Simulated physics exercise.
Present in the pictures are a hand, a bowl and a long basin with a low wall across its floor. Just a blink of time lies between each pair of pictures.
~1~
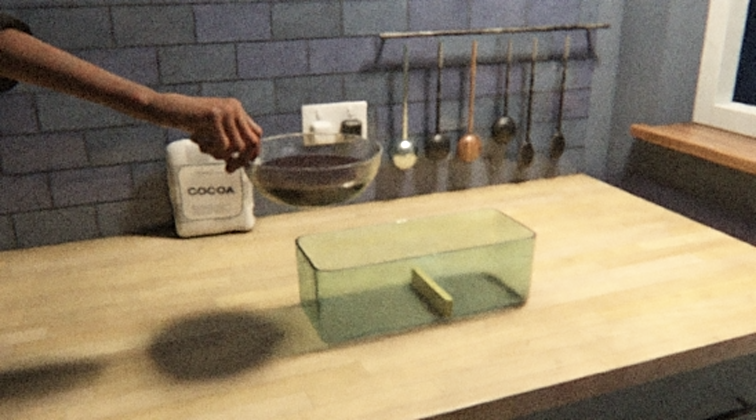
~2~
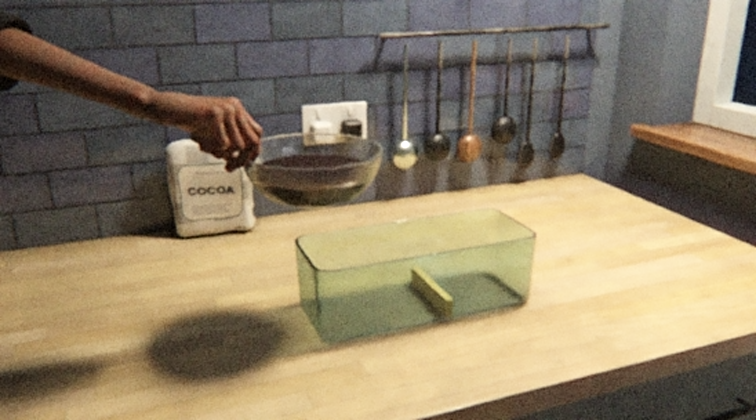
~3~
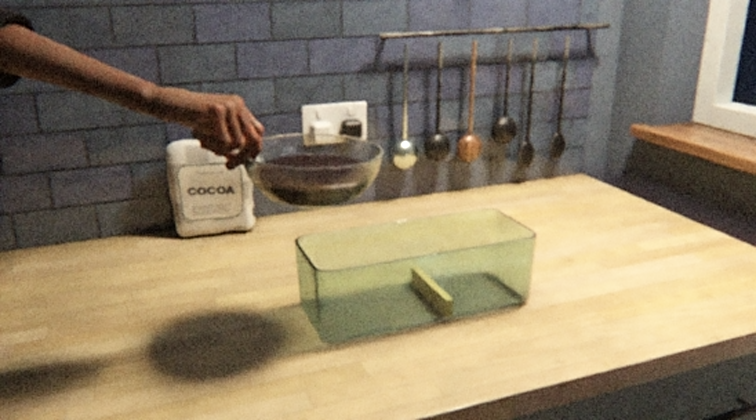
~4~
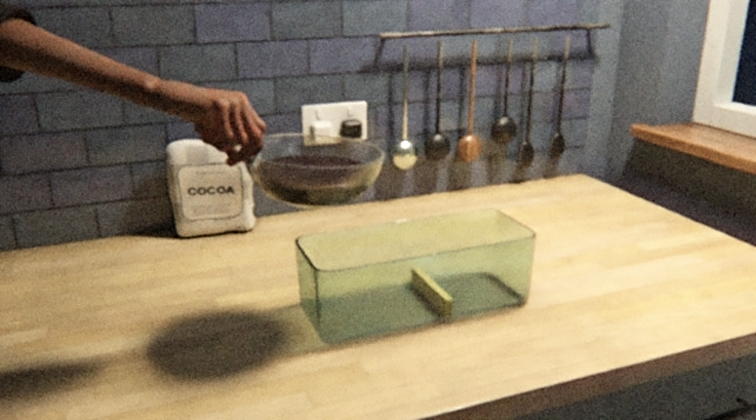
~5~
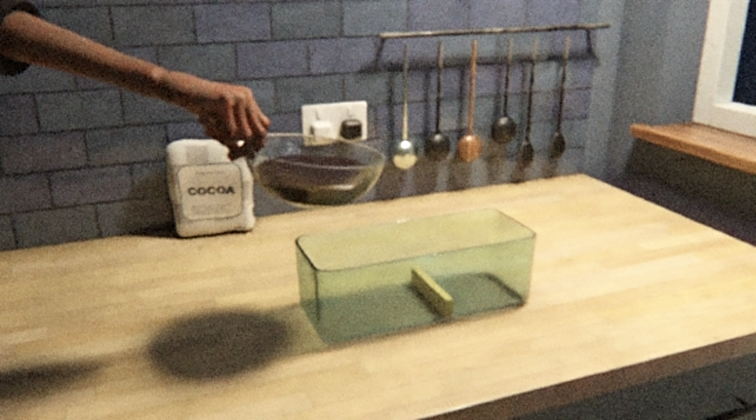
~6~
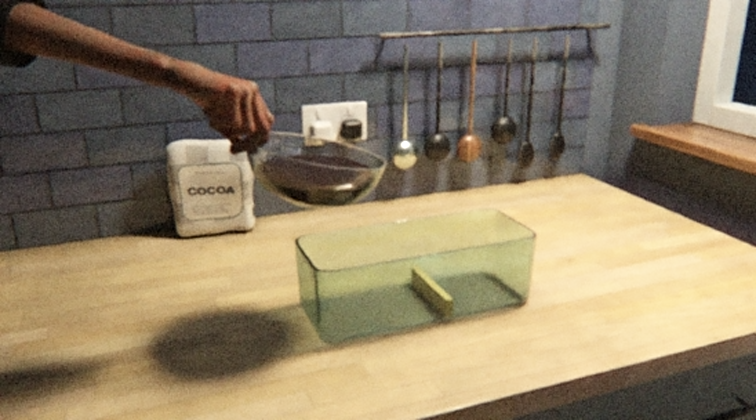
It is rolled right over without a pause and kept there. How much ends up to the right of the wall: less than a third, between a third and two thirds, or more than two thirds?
Less than a third.
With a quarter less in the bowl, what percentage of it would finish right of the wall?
I'd reckon close to 15 %.
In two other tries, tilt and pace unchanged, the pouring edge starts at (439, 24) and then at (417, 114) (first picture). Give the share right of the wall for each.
The first gives 65 %, the second 55 %.
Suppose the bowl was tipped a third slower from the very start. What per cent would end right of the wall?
I'd say close to 10 per cent.
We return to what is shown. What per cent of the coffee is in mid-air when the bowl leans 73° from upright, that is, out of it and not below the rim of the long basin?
Roughly 40 %.
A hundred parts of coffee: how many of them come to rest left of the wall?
Around 80 percent.
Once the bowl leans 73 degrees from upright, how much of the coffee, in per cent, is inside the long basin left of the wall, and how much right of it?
I'd put the left part near 35 per cent and the right part near 0.
A moment on, the bowl is tipped part way and 29 per cent is still to pour, 33 is left of the wall and 0 right of it.
Next, the bowl is tipped right over and 0 per cent is still to pour, 84 is left of the wall and 12 right of it.
Then the bowl is tipped right over and 0 per cent is still to pour, 78 is left of the wall and 20 right of it.
Later the bowl is tipped right over and 0 per cent is still to pour, 78 is left of the wall and 20 right of it.
Finally, 78 per cent lies left of the wall, 20 right of it and 3 outside.
